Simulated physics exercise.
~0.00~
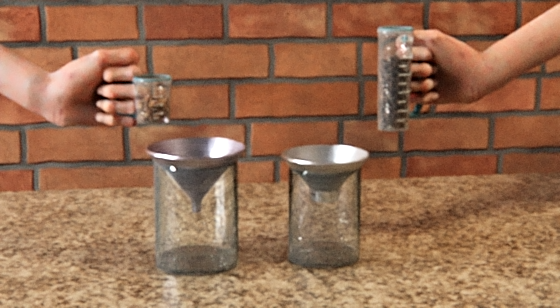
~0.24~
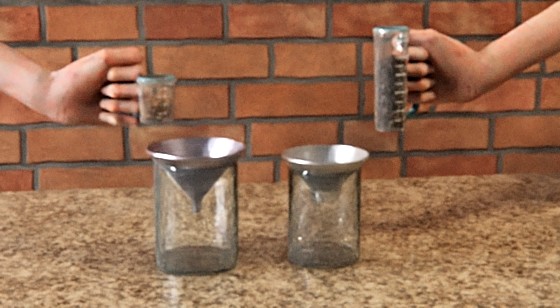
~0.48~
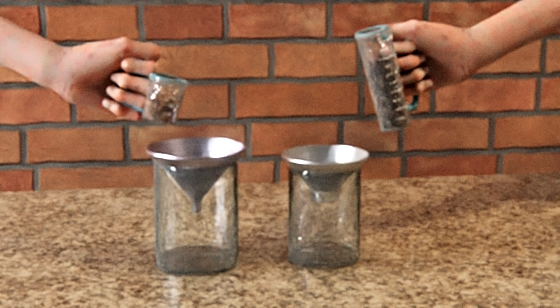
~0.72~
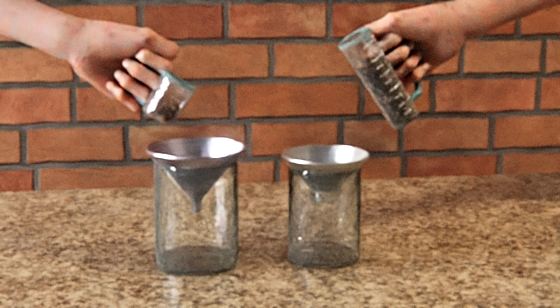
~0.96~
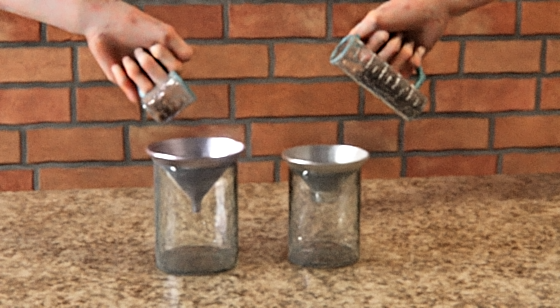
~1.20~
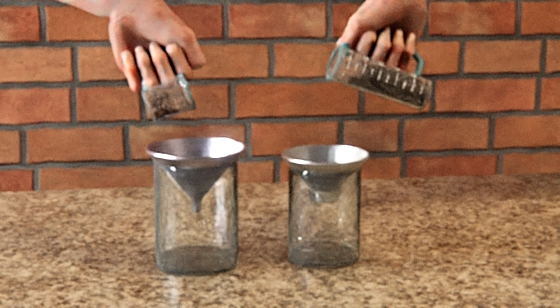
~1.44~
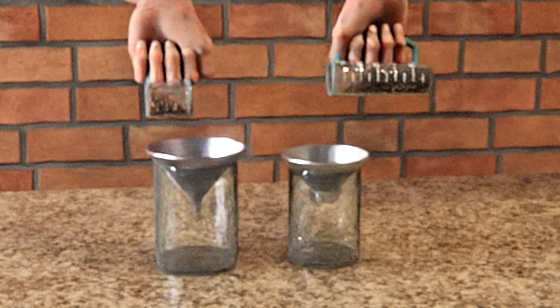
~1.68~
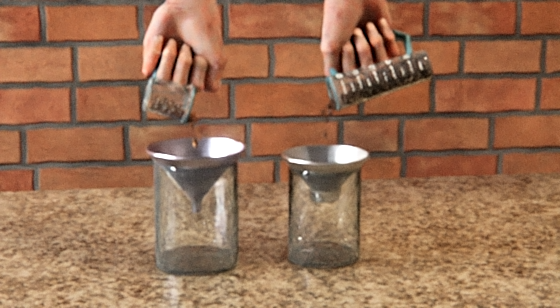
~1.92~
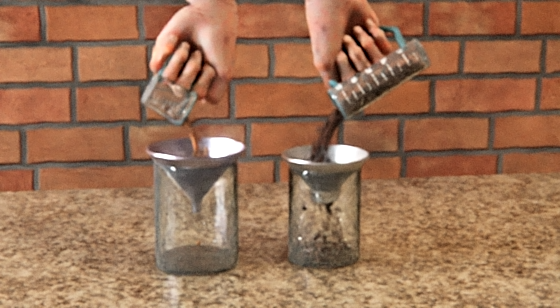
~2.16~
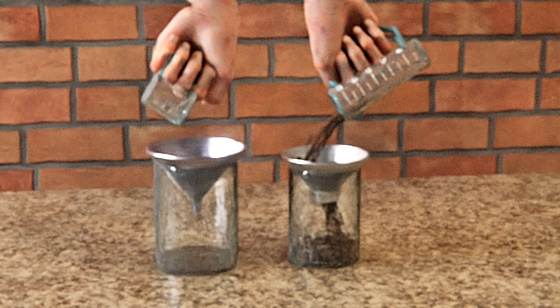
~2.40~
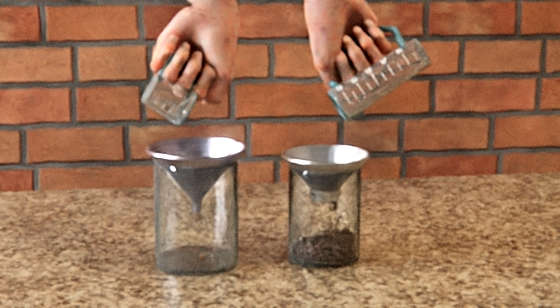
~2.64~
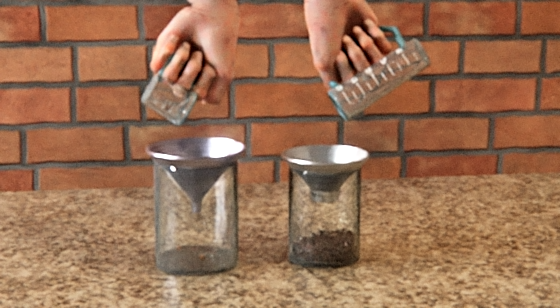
Two hands tipped a small clear cup and a taller one over metal funnels set in glass jars, pouring out dark bits until both were empty; the right load ran down into its jar, while nearly all the left stayed stuck in its funnel.
